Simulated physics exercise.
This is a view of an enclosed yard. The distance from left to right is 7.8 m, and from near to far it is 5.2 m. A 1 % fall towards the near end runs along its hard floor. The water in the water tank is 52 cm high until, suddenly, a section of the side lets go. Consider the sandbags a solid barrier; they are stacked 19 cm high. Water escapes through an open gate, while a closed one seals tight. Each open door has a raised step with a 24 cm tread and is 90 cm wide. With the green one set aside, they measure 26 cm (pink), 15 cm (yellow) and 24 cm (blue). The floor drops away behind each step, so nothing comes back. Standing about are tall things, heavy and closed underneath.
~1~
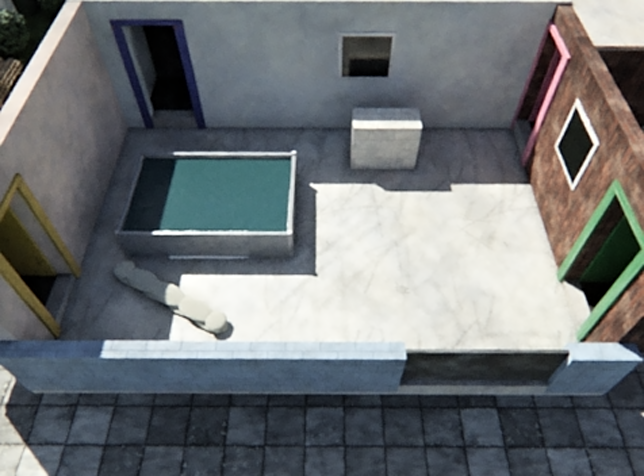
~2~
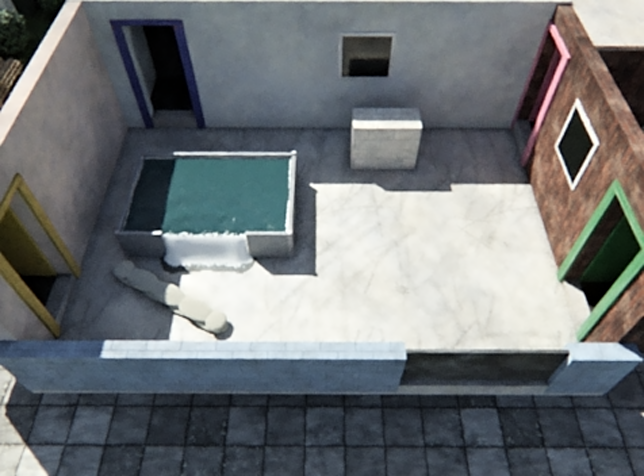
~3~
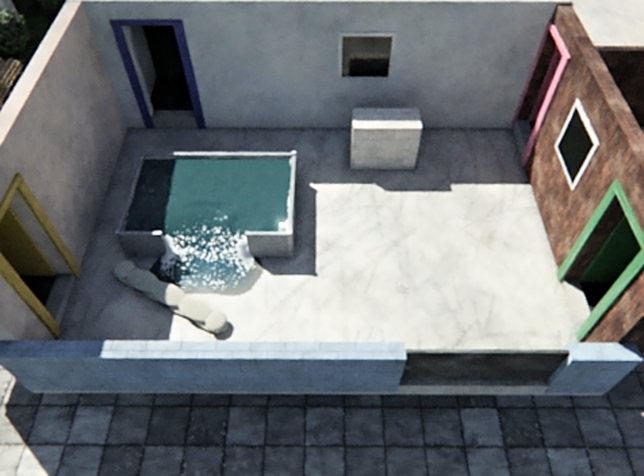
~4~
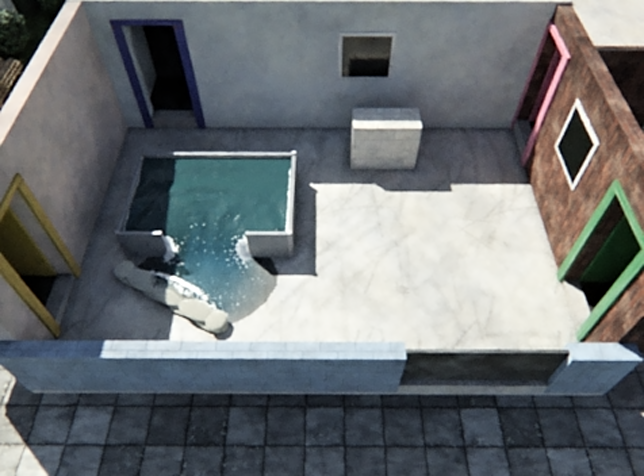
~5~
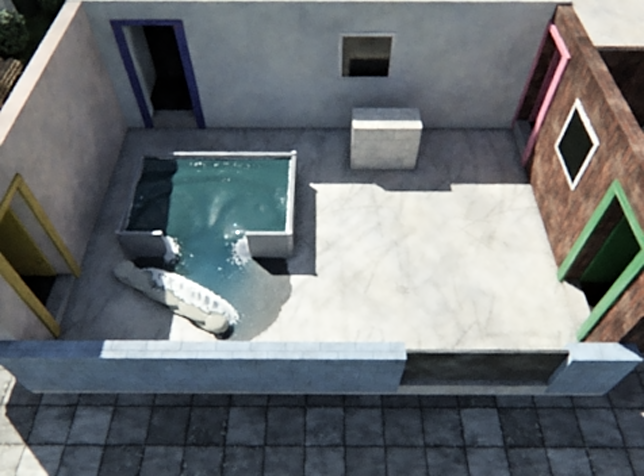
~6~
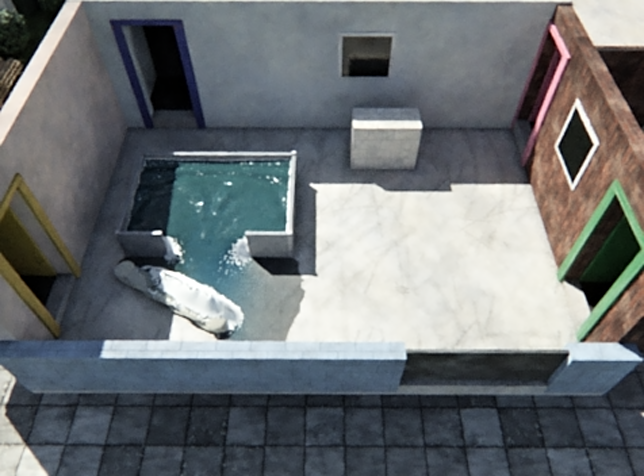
In this clip, a water tank in a walled yard stands full and still until part of its near side gives way, and water pours through the gap, spreading across the pale floor and against the low curved barrier.
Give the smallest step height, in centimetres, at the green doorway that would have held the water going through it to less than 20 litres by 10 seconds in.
The smallest height is about 15 cm.
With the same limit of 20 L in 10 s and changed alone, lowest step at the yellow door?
At yellow, about 9.0 cm.
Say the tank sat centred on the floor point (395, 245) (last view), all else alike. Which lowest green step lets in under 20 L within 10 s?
At least roughly 17 cm high.
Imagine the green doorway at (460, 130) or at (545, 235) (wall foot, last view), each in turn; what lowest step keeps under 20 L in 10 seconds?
Around 6.5 and 6.0 cm respectively.
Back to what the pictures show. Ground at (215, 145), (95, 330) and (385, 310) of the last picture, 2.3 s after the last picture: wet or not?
1: Unwetted; 2: Awash; 3: Awash.
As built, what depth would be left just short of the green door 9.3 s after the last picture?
10.5 cm.
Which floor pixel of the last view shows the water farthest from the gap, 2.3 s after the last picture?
The farthest wet point is roughly at (587, 370) in the last view.
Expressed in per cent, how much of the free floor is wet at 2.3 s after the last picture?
Some 40 per cent is wet.
Then, 0.7 s after the last picture water covers 15 % of the floor, deepest (40 cm) near (186, 293); it has not reached the green door.
Then, 2.3 s after the last picture water covers 40 % of the floor, deepest (26 cm) near (186, 293); 14 cm at the green door, 1 litre in over its 9 cm step.
Then, 9.3 s after the last picture water covers 90 % of the floor, deepest (11 cm) near (511, 370); 11 cm at the green door, 137 litres in over its 9 cm step.
At the green door as built, the water peaked near 20 cm, 3.1 s after the last picture.
Run again over the same 10 s with other heights there, 40 litres in over 13.5 cm, 4 litres over 18.5 cm. The limit of 20 litres is kept from about 15 cm up.
